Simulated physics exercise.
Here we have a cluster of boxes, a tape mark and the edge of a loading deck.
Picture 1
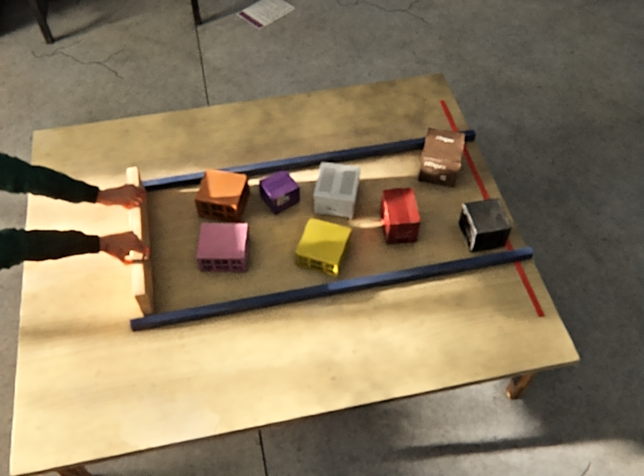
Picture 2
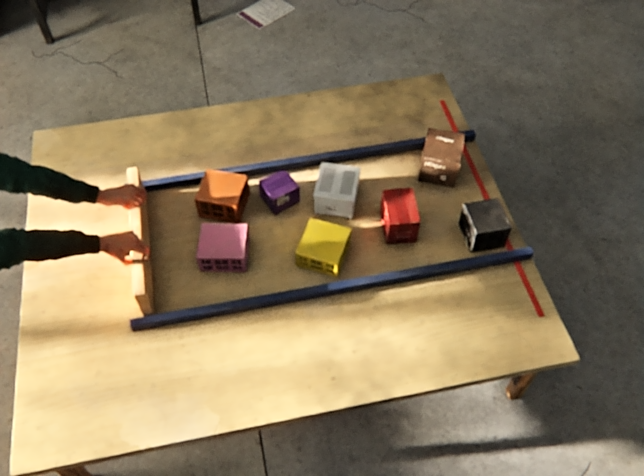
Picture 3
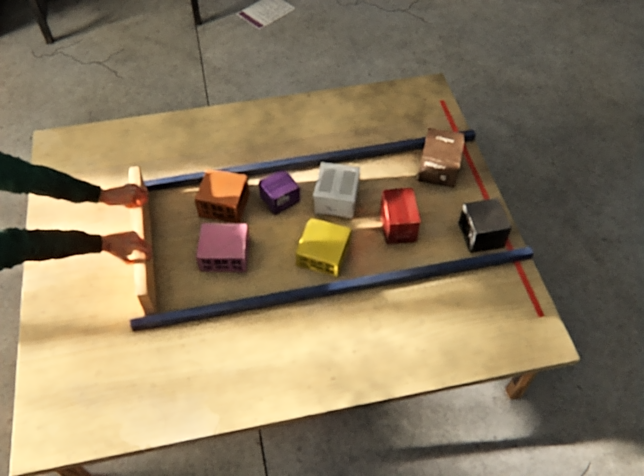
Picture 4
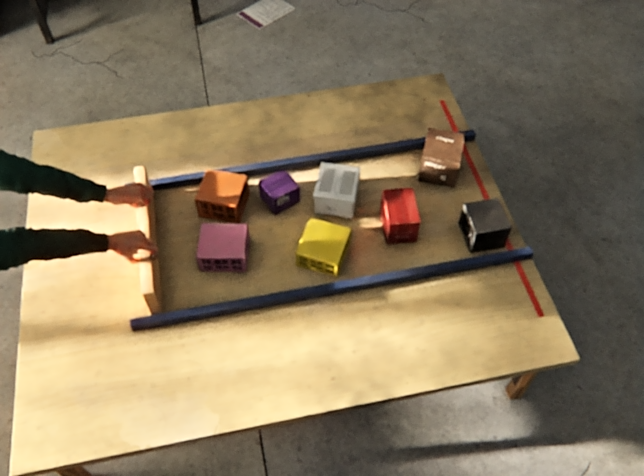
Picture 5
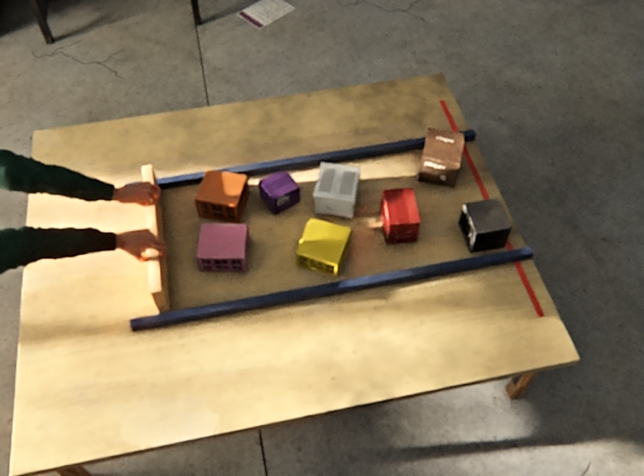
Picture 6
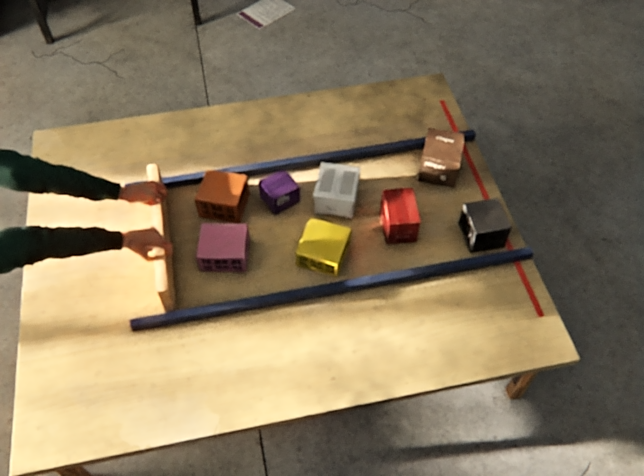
On a wooden tabletop, two hands slowly sliding a plank slightly rightward between blue rails towards eight colourful boxes, which stay still.
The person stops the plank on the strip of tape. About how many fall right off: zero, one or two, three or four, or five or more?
Here the number that fall off is five or more.
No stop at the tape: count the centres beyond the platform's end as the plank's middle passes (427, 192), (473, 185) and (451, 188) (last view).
In that order 3, 5 and 5.
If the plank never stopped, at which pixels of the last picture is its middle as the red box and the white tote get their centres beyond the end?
For the red box at (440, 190), for the white tote at (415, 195).
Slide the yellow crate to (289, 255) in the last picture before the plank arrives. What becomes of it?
It drops off.
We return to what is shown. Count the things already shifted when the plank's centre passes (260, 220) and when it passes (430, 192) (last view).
The counts are 5 and 8.
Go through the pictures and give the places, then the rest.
In the first picture, black crate (484, 225); brown box (441, 157); red box (400, 216); plank (141, 240); tape (486, 195).
In the second picture, brown box (441, 158); yellow crate (324, 247).
In the third picture, red box (400, 216); plank (143, 239).
In the fourth picture, black crate (484, 225); orange crate (223, 196).
In the fifth picture, brown box (441, 158); white tote (337, 191).
In the sixth picture, black crate (484, 225); brown box (441, 158); red box (400, 216); plank (161, 236); tape (486, 195).
Soon after, none off yet; black crate at rest near (484, 225); brown box at rest near (441, 158); red box displaced a little near (417, 218).
In the end, the number that fall off is five or more; gone, pink crate, orange crate, purple parcel, yellow crate, white tote, red box, brown box and black crate.
